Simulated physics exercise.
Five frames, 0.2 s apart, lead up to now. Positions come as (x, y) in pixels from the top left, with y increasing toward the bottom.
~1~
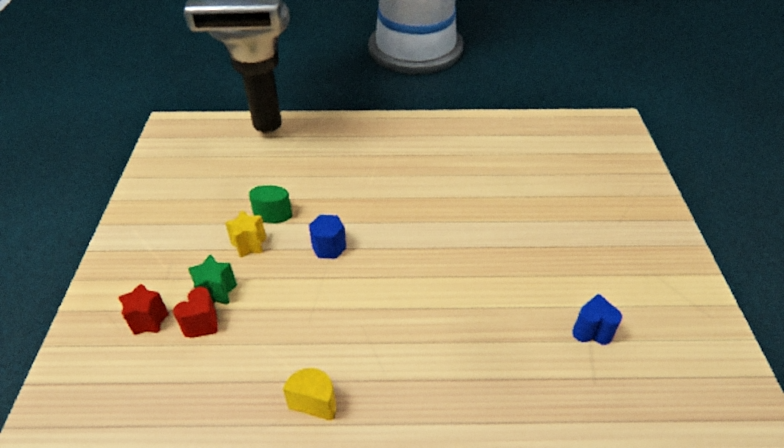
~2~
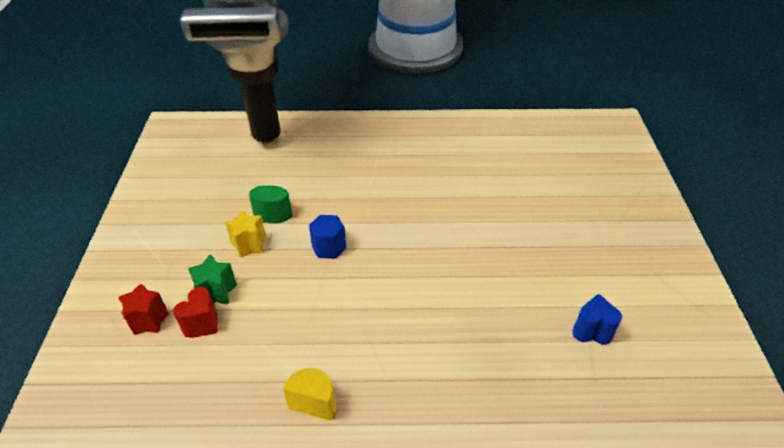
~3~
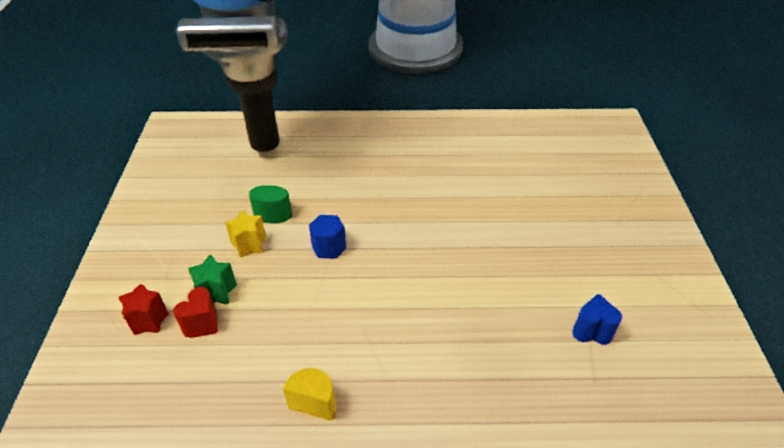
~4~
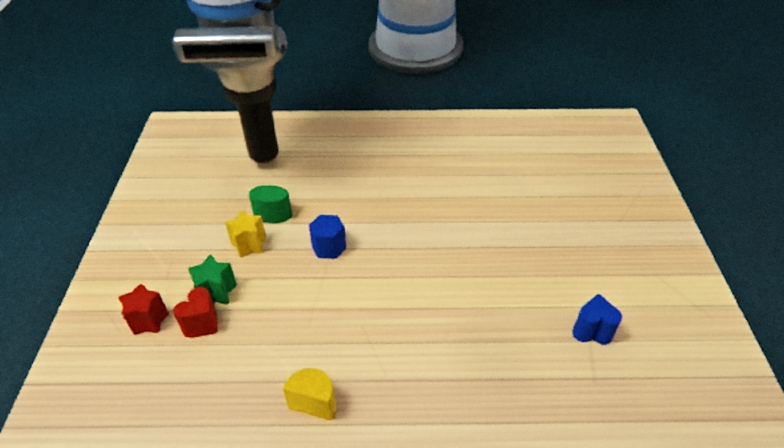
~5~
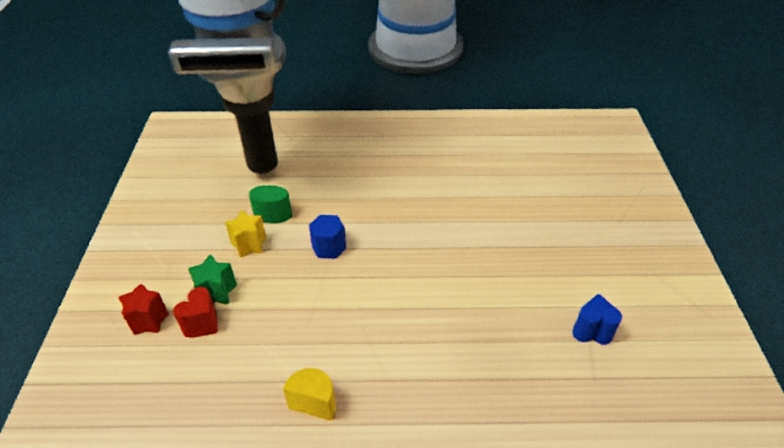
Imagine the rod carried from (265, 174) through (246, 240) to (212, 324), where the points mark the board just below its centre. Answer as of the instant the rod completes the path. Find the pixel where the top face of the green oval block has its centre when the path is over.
Answer: (274, 208).
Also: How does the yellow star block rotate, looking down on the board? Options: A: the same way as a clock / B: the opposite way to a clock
(B)
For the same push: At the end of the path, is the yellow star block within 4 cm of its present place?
No.
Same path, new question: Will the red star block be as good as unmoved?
My answer is yes.
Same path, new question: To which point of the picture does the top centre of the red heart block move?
That would be at about pixel (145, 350).
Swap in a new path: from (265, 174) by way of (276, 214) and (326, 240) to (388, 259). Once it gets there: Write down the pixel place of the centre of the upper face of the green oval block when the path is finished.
The centre of its top face lies at (294, 236).
On the path given first. One third of the way, rod at (251, 208); green oval block at (273, 204), turned 60° anticlockwise.
Two thirds of the way, rod at (234, 258); red heart block at (184, 313), turned 10° anticlockwise; green star block at (202, 282), turned 40° clockwise; yellow star block at (235, 269), turned 35° clockwise; green oval block at (274, 208), turned 85° anticlockwise.
At the end, rod at (209, 316); red star block not moved; red heart block at (145, 350), turned 70° anticlockwise; green star block at (169, 322), turned 95° clockwise; yellow star block at (238, 306), turned 30° anticlockwise; green oval block at (274, 208), turned 85° anticlockwise.
